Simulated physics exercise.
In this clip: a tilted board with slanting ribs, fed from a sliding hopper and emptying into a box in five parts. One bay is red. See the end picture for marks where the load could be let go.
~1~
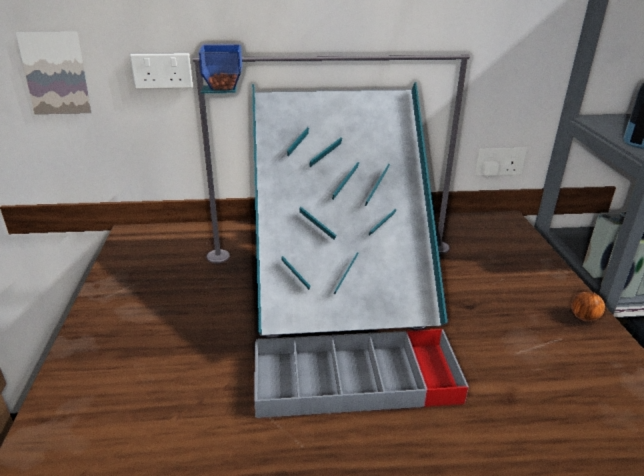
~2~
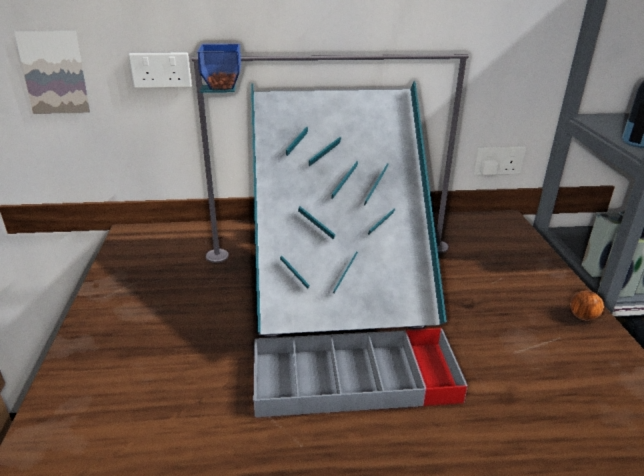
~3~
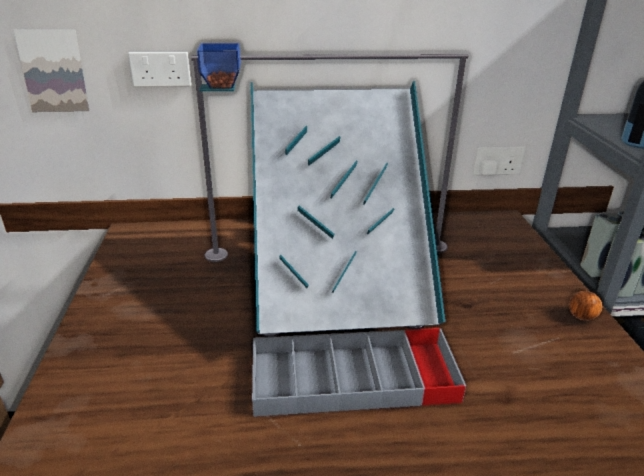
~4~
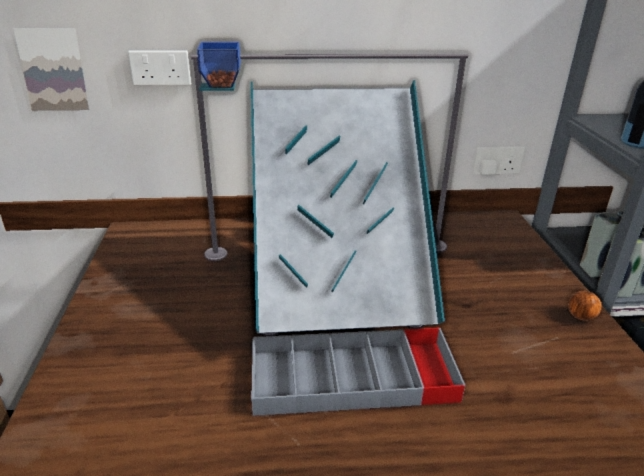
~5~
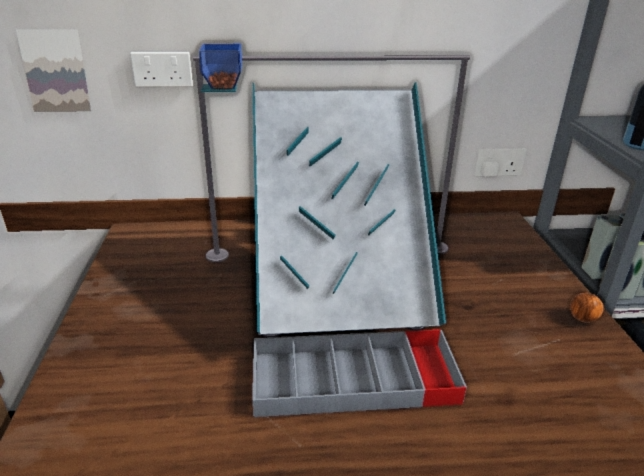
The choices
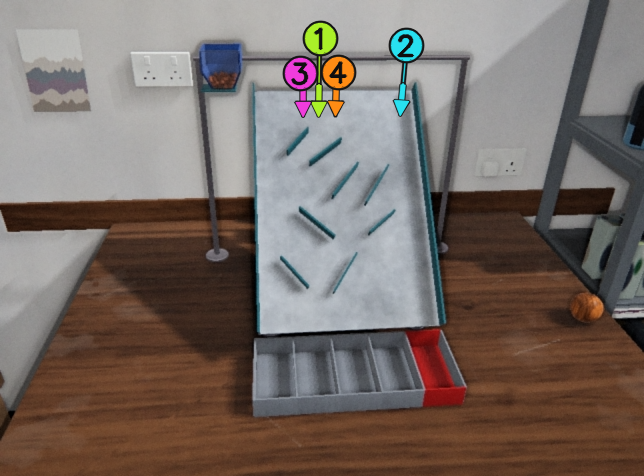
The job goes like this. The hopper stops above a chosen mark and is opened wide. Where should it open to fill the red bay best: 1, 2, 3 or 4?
The best mark is 2.
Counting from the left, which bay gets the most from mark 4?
It is the second one.
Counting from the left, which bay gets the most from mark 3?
The first from the left.
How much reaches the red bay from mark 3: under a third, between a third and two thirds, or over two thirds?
It is under a third.
On the marked copy, mark 1 meets the board at (318, 111); mark 2 meets the board at (400, 110); mark 3 meets the board at (303, 111); mark 4 meets the board at (335, 110).
With 1, none in the red bay, nearly all in other bays, a small part held on the board.
With 2, most in the red bay, a small part in other bays, a small part outside the box.
With 3, none in the red bay, nearly all in other bays, a stray few held on the board, a stray few outside the box.
With 4, a stray few in the red bay, nearly all in other bays, a stray few held on the board.
